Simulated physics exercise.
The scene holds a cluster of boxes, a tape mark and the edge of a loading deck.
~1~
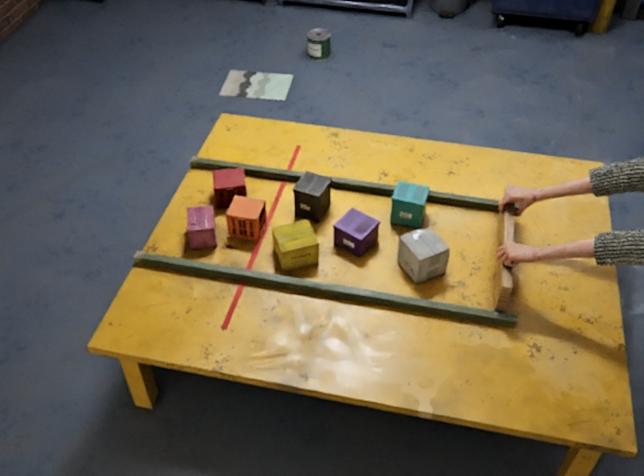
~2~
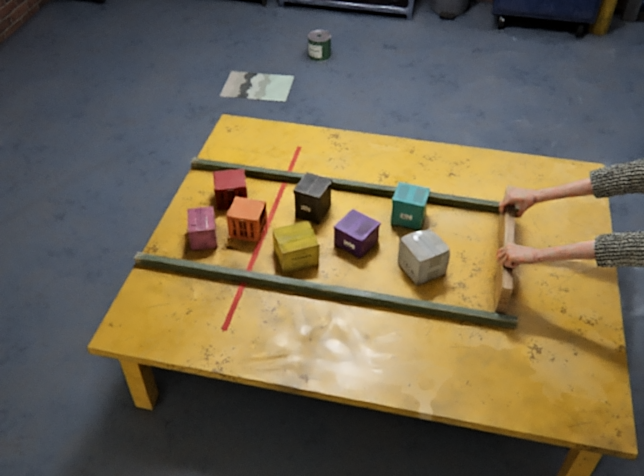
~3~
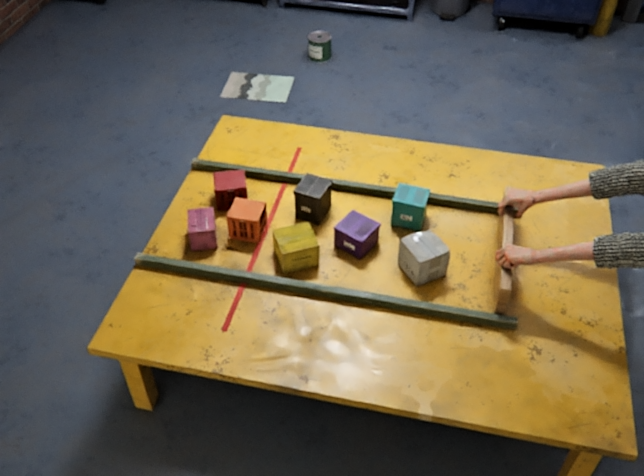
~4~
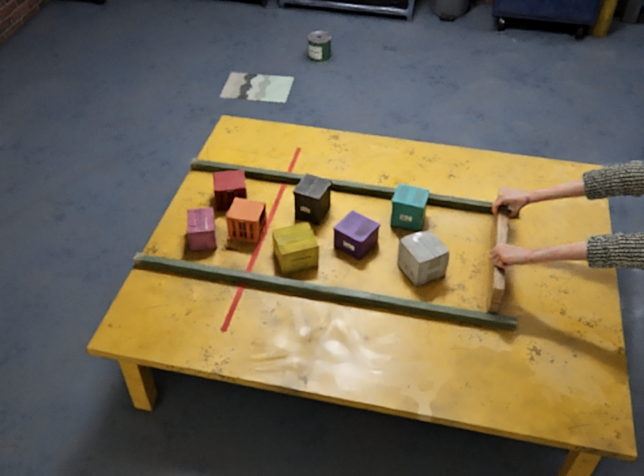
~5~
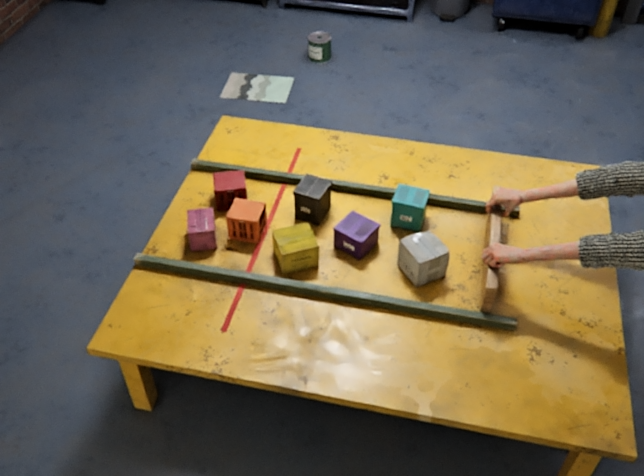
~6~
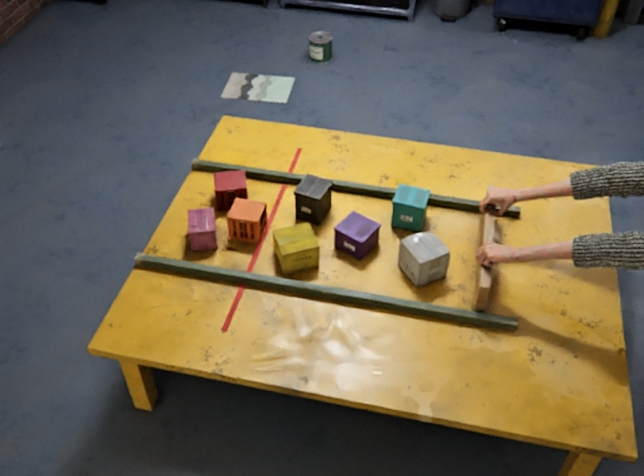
The clip opens on a yellow table where eight colored boxes sit between two green rails, near a red tape line. At the right, two hands hold a wooden plank upright across the rails, at first almost still. The hands then slide it slightly left, while the boxes stay in place.
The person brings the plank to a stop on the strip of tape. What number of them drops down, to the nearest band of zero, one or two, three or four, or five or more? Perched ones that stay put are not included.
Nearest band: Zero.
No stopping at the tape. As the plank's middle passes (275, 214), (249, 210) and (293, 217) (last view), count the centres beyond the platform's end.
Counts per position: 0 / 1 / 0.
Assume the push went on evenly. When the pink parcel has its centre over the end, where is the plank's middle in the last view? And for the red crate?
The middle sits near (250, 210) for the first and near (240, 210) for the other.
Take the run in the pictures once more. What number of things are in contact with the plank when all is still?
It's 2.
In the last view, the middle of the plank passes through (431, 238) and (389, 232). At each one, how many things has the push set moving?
Tally: 1; 3.
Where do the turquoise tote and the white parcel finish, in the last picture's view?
Around (263, 186) and around (238, 226).
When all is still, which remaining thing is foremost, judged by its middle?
The foremost one is the pink parcel.
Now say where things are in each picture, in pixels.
In the first picture, pink parcel (202, 227); red crate (230, 188); orange crate (247, 218); plank (505, 247); tape (266, 225).
In the second picture, red crate (231, 189); black tote (313, 198).
In the third picture, orange crate (248, 220); plank (504, 249).
In the fourth picture, pink parcel (202, 229); white parcel (423, 257).
In the fifth picture, red crate (230, 190); yellow box (296, 248).
In the sixth picture, pink parcel (203, 229); red crate (231, 190); orange crate (248, 221); plank (485, 247); tape (267, 227).
Soon after, none off yet; pink parcel at rest near (203, 229); red crate at rest near (231, 190); orange crate at rest near (248, 221).
At rest, the number that fall off is zero.
